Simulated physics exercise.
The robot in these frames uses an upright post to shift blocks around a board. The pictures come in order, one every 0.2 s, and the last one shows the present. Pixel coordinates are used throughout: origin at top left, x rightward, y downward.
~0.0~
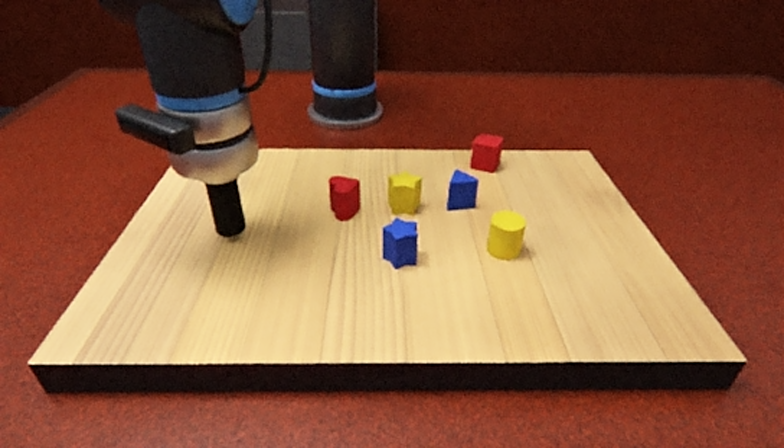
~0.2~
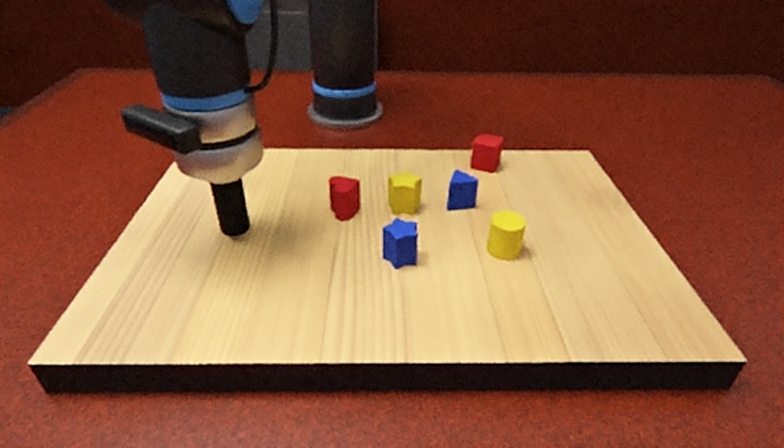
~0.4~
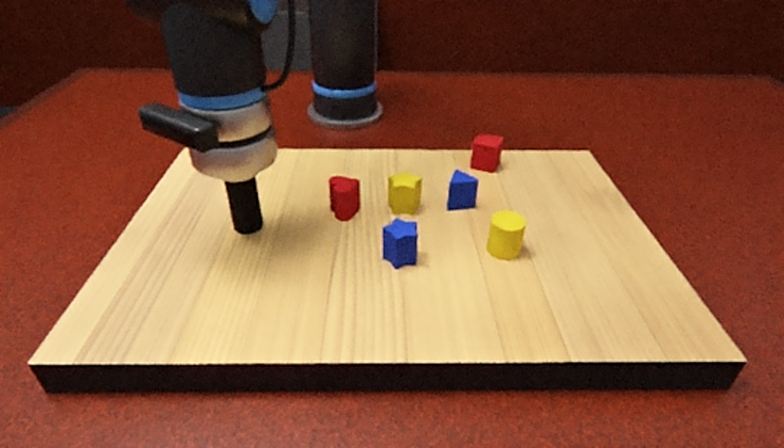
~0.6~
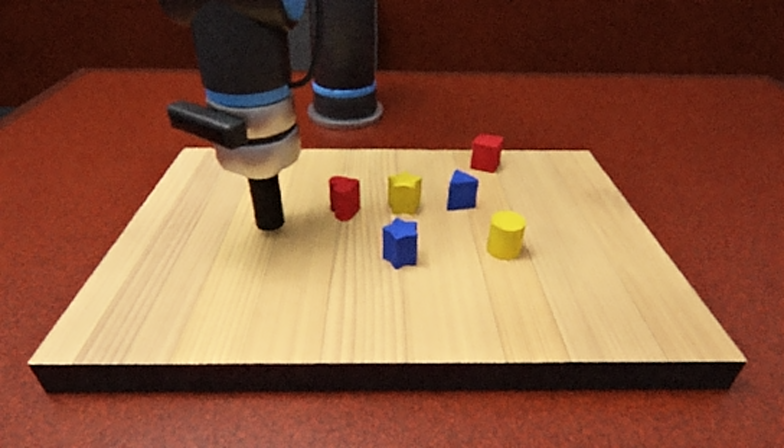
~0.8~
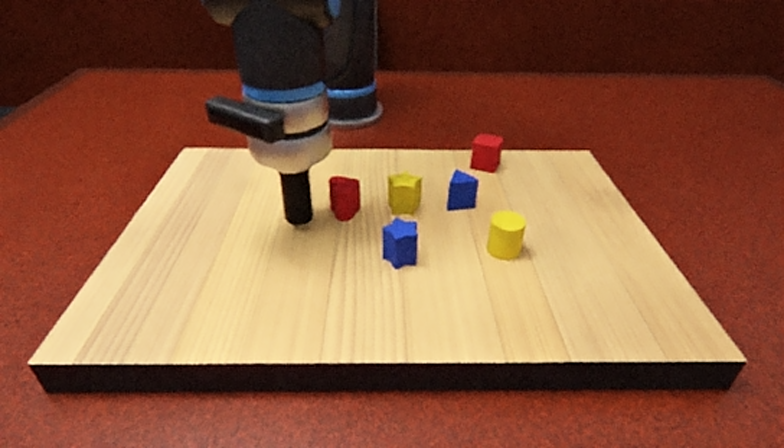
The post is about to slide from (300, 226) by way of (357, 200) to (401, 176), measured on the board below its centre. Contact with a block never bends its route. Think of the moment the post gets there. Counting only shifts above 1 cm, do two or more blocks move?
Yes.
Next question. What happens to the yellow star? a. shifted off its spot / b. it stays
My answer is option a.
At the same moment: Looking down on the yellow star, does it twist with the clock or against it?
The block turns clockwise.
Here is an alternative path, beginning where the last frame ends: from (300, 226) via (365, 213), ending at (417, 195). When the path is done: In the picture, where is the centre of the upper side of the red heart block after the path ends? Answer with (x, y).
My best guess is (377, 169).
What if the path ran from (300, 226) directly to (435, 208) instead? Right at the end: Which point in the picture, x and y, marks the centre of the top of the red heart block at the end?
The spot you're after is about (363, 176) in the image.
What follows on the original path. One third of the way, post at (340, 200); red heart block at (363, 178), turned 15° clockwise.
Two thirds of the way, post at (374, 184); red heart block at (397, 168), turned 35° clockwise; yellow star at (417, 179), turned 55° clockwise.
At the end, post at (401, 169); red heart block at (407, 164), turned 70° clockwise; yellow star at (419, 179), turned 65° clockwise.
